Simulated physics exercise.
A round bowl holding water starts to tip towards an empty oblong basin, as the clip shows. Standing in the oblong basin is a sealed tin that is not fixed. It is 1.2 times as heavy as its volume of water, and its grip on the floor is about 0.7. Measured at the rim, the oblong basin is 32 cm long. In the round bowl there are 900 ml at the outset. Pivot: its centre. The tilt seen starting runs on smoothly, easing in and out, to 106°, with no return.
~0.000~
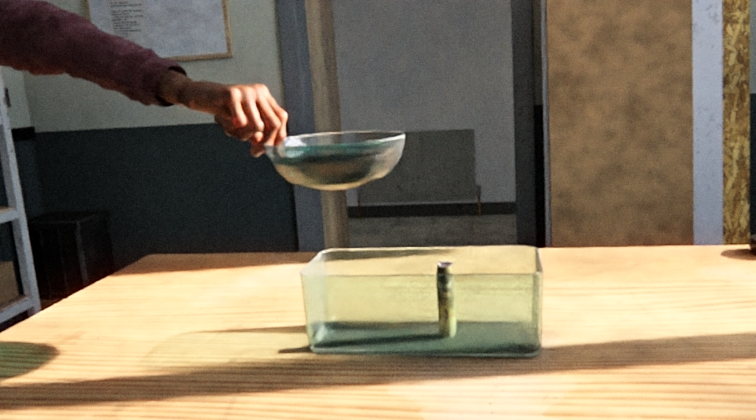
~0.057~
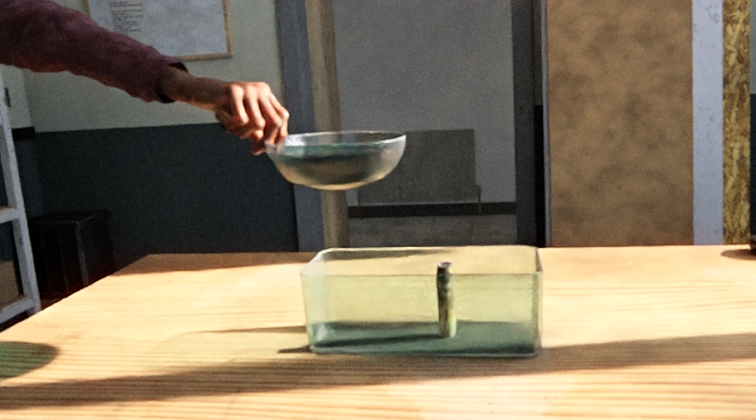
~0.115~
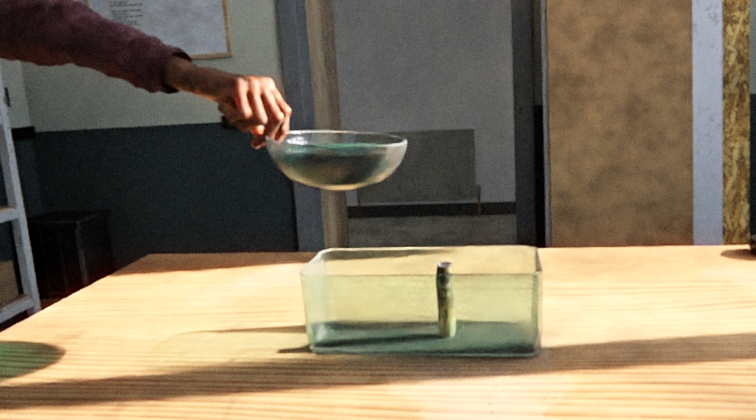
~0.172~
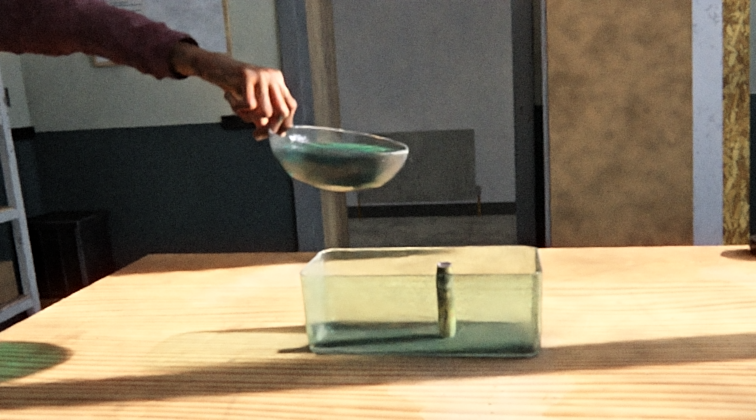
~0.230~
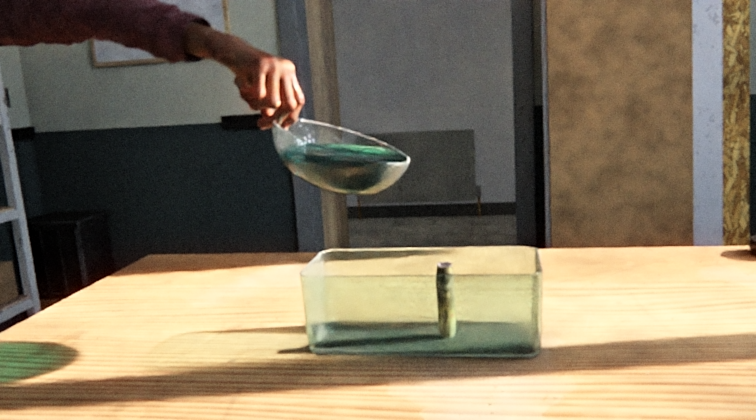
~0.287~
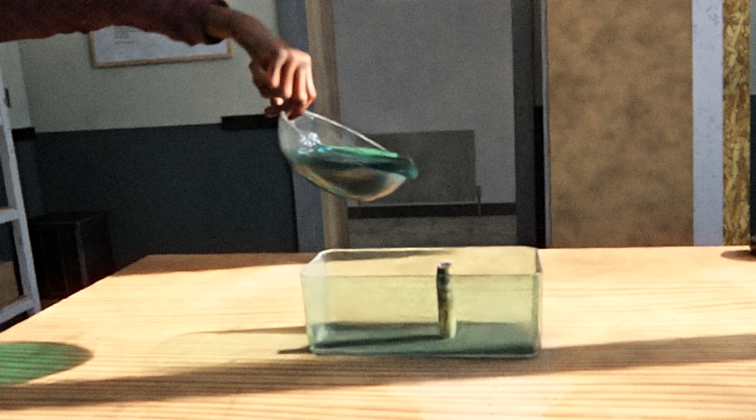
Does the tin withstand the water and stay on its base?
No, it is knocked over.
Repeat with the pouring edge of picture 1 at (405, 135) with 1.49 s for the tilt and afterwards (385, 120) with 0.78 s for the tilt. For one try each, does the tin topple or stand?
Trial 1 - tin stays standing; trial 2 - tin tips.
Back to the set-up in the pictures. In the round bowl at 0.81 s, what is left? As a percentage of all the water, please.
Near 0 in a hundred.
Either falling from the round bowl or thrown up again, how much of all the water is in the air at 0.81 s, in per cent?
Roughly 4 per cent.
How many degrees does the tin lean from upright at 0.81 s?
Roughly 5°.
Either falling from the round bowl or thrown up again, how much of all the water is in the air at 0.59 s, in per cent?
I'd put it at about 30 percent.
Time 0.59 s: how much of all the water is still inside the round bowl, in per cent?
5 %.
By 0.59 s the tilt is 90° and 5 per cent is still to pour; the tin stands where it began.
By 0.81 s the tilt is 106° and 0 per cent is still to pour; the tin stands 1 cm from where it began.
By 1.04 s the tilt is 106° and 0 per cent is still to pour; the tin leans 10°.
By 1.29 s the tilt is 106° and 0 per cent is still to pour; the tin leans 42°.
At rest the tin lies on its side.
